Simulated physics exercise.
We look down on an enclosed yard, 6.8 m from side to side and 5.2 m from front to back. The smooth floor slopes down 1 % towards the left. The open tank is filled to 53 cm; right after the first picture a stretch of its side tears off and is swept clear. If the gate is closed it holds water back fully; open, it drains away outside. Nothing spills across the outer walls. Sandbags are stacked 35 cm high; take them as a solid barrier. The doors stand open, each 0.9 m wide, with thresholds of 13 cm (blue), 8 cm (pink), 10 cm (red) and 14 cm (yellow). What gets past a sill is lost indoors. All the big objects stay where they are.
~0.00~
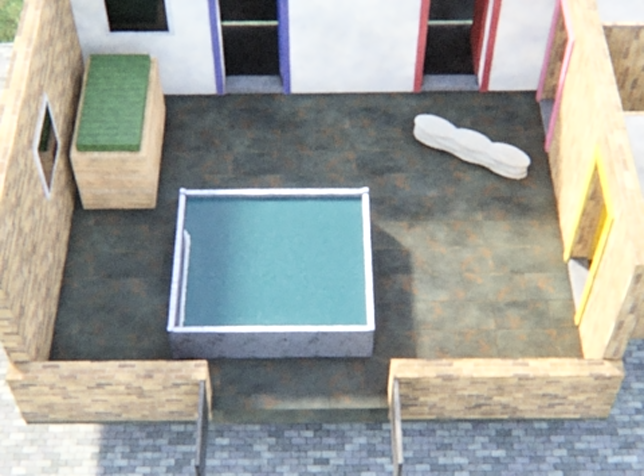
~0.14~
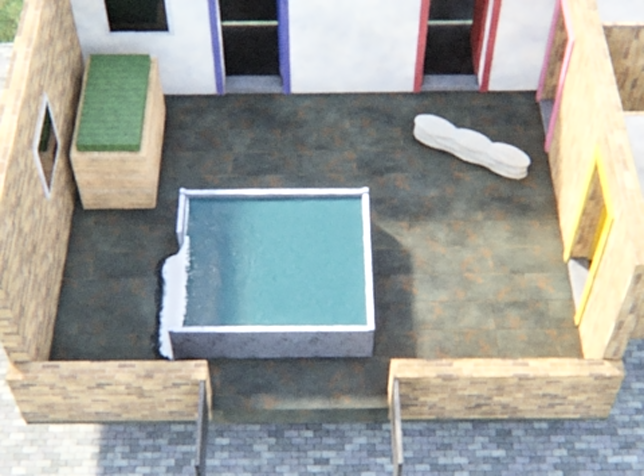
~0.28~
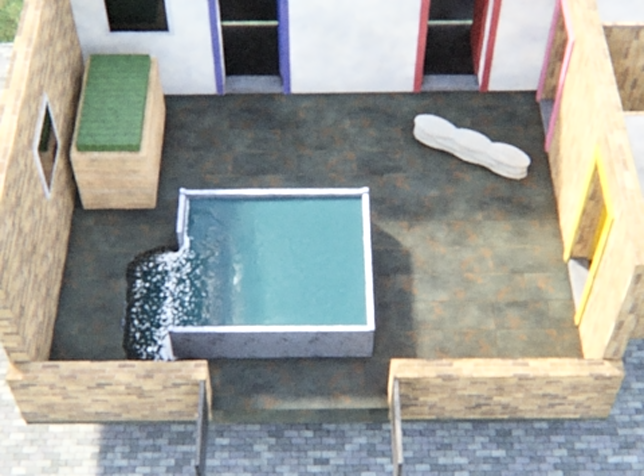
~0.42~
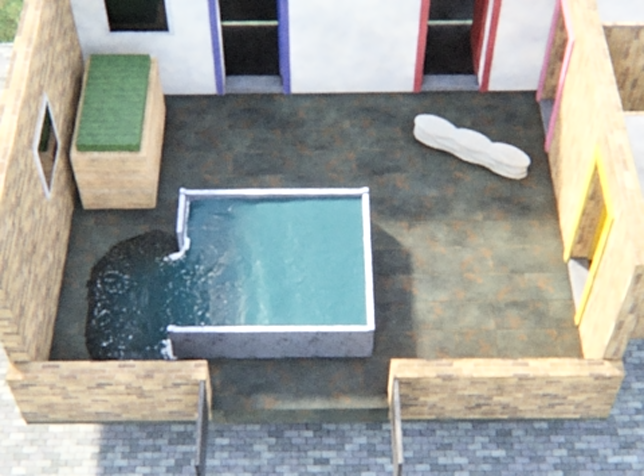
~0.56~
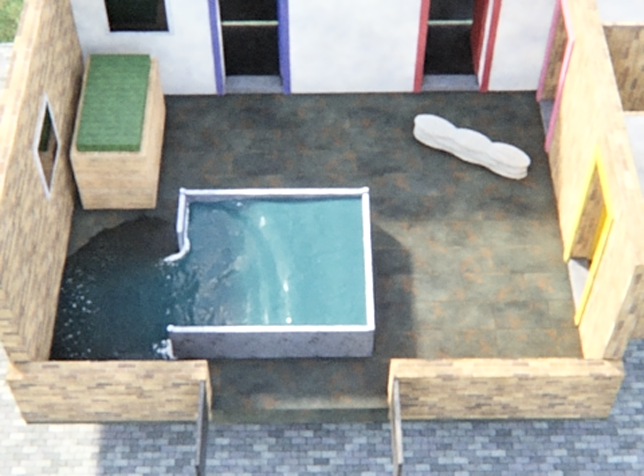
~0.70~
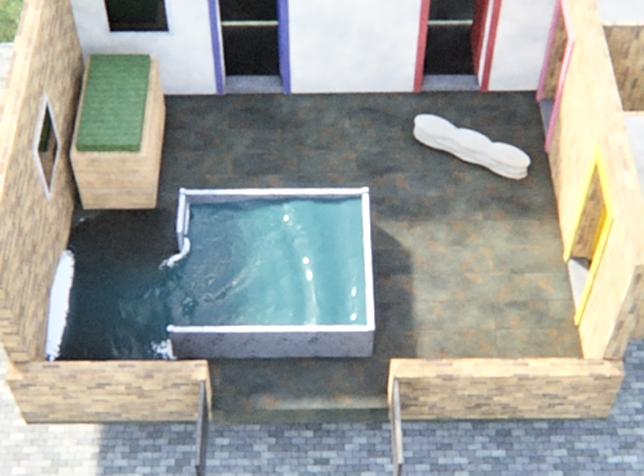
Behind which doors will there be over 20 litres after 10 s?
The water let in: At the blue door it does not reach the limit; at the pink door it stays under the limit; at the red door it stays under the limit; at the yellow door it keeps below the limit.
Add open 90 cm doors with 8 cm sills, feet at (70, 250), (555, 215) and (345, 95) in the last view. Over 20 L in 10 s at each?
In turn: Past it, under, under.
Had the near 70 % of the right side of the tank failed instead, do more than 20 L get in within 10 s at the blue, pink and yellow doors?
Against that limit: Blue below, pink below, yellow over.
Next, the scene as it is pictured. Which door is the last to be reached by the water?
Last comes the pink one.
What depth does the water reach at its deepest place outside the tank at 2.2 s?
Up to some 44 cm.
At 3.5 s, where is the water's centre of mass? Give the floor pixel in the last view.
Around (190, 283).
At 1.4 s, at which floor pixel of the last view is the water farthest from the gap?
Around (81, 166).
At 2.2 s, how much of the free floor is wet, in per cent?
Some 20 per cent of it.
After 1.4 s water covers 15 % of the floor and is deepest (52 cm) near (44, 394); blue door not reached, pink door not reached, red door not reached, yellow door not reached.
After 2.2 s water covers 20 % of the floor and is deepest (44 cm) near (58, 310); blue door not reached, pink door not reached, red door not reached, yellow door not reached.
After 3.5 s water covers 40 % of the floor and is deepest (40 cm) near (93, 96); blue door 4 cm at the sill, 0 L in, pink door not reached, red door not reached, yellow door not reached.
After 6.0 s water covers 75 % of the floor and is deepest (24 cm) near (44, 394); blue door 5 cm at the sill, 0 L in, pink door not reached, red door 6 cm at the sill, 0 L in, yellow door 5 cm at the sill, 0 L in.
After 10.0 s water covers 95 % of the floor and is deepest (17 cm) near (86, 214); blue door 6 cm at the sill, 0 L in, pink door 8 cm at the sill, 7 L in, red door 5 cm at the sill, 0 L in, yellow door 5 cm at the sill, 0 L in.
